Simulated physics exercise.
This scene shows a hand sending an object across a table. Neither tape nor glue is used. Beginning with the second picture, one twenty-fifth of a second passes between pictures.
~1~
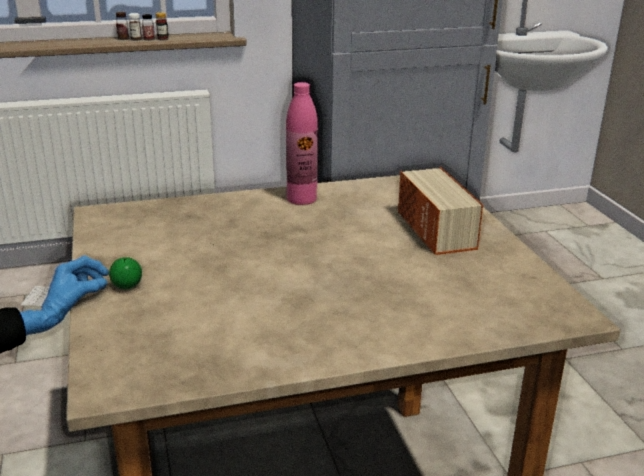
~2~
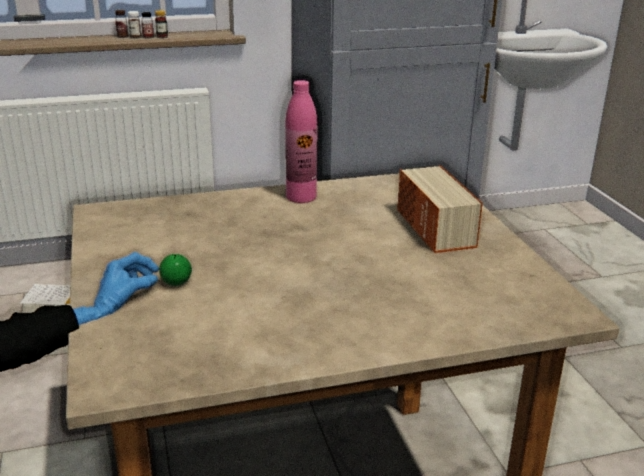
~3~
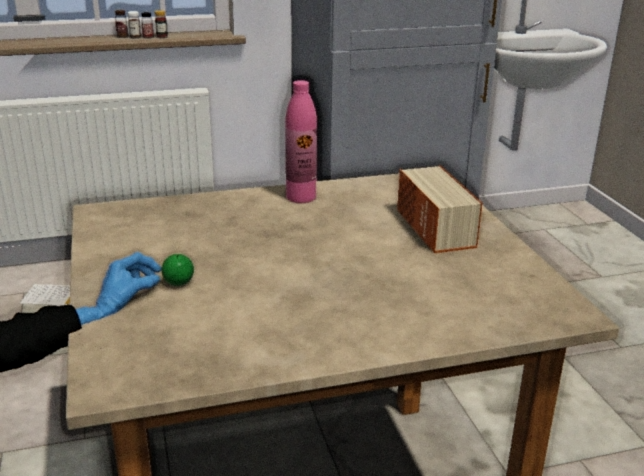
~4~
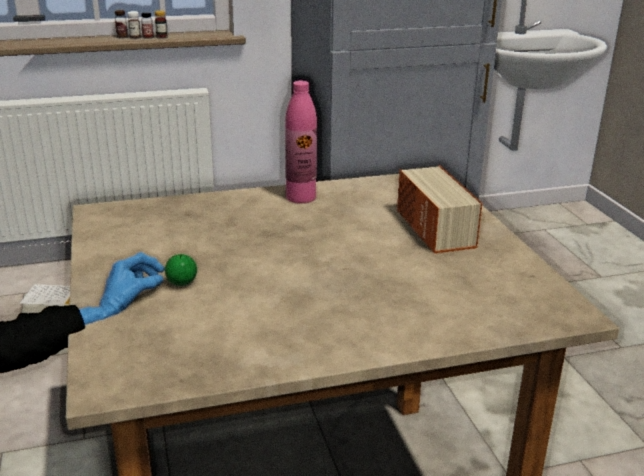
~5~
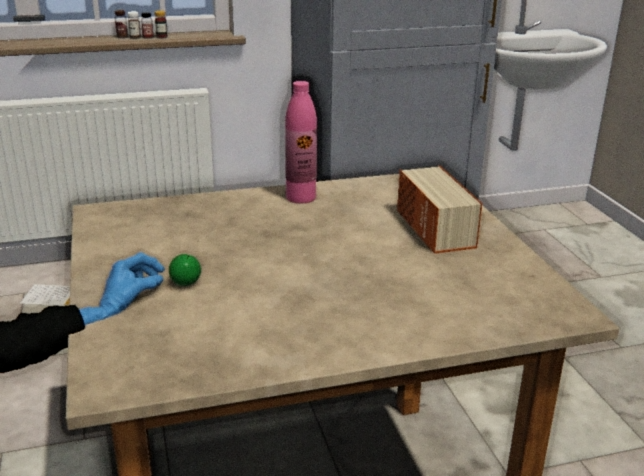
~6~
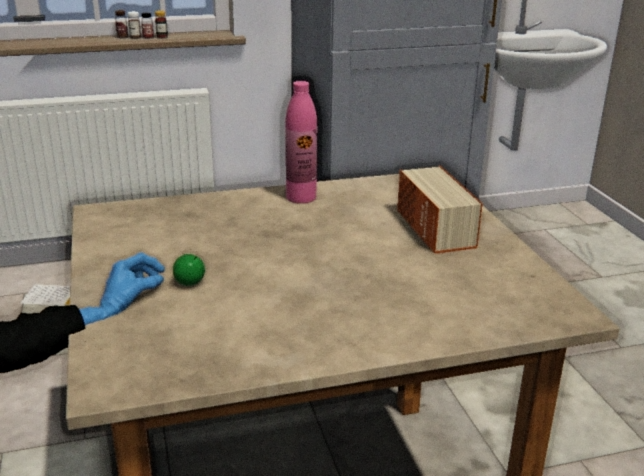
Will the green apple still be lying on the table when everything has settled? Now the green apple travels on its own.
Yes, I'd say it never gets off the table.
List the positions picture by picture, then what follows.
Under the hand; green apple (126, 273), in the first frame.
Under the hand; green apple (176, 270), in the second frame.
Under the hand; green apple (178, 270), in the third frame.
Green apple (181, 270), in the fourth frame.
Green apple (185, 270), in the fifth frame.
Green apple (189, 270), in the sixth frame.
Then, 0.20 s later than the last frame, green apple moved about its own width near (206, 270).
Then, 0.50 s later than the last frame, green apple moved about its own width near (226, 269).
Then, 0.80 s later than the last frame, green apple moved well along near (241, 269).
Then, 1.30 s later than the last frame, green apple moved well along near (253, 268).
When it is over, moved from the start, green apple. End places, in pixels of the last picture, green apple near (253, 268).
